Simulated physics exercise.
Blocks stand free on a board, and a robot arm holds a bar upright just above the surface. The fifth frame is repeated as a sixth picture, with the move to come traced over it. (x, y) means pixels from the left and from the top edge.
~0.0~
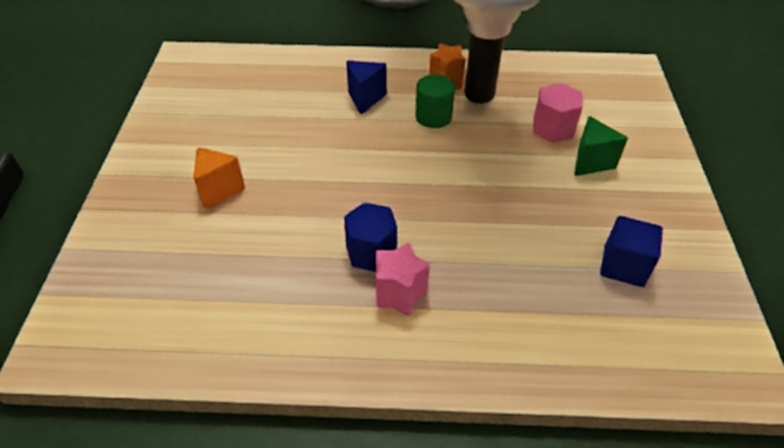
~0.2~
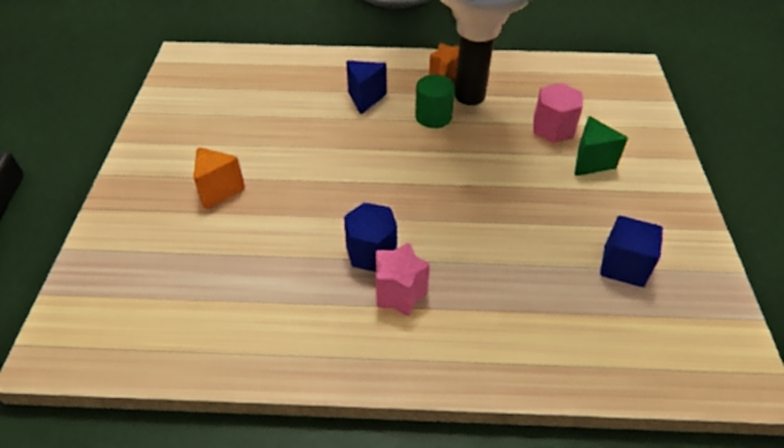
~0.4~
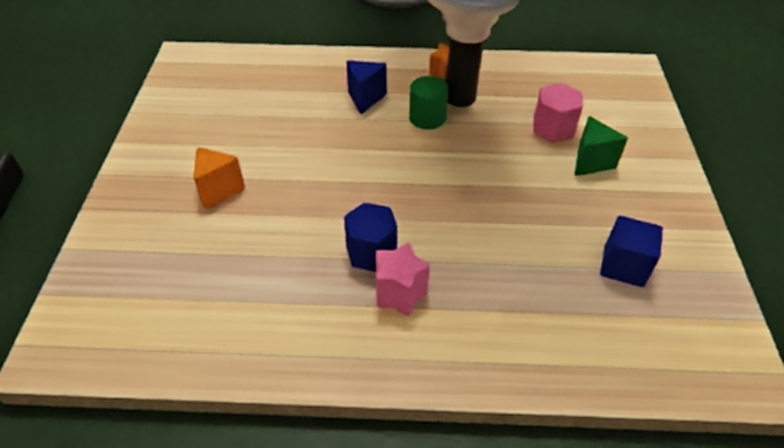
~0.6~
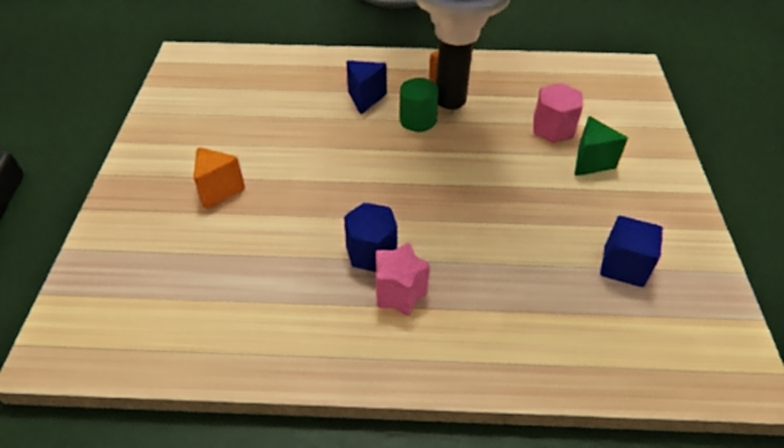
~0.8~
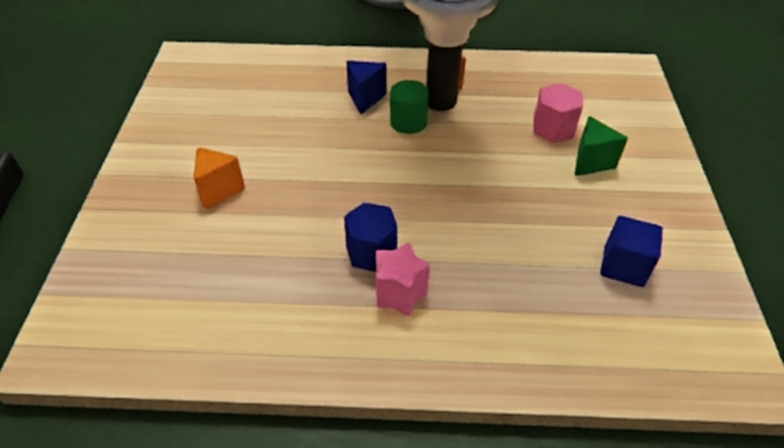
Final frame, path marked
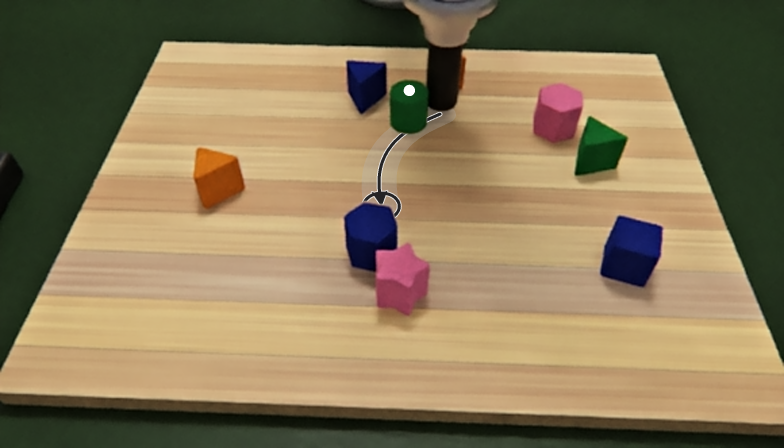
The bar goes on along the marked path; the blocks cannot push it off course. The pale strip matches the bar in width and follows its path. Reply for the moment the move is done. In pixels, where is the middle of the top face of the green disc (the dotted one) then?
The centre of its top will be at (358, 104).
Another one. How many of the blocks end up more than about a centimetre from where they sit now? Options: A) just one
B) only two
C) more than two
The answer is A.
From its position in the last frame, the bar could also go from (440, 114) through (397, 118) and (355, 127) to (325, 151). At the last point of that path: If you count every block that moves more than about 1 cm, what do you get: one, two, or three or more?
It looks like one block will be pushed more than about 1 cm.
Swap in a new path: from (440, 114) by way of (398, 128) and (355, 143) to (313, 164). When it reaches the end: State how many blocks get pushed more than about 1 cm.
The answer is a single block.
Drawn move, from (440, 114) via (403, 135) and (381, 167), ending at (381, 206); the dot is on the green disc.
On the path given first. One third of the way, bar (403, 122); green disc (366, 101).
Two thirds of the way, bar (381, 155); green disc (358, 104).
At the end, bar (381, 194); green disc (358, 104); orange star block still.
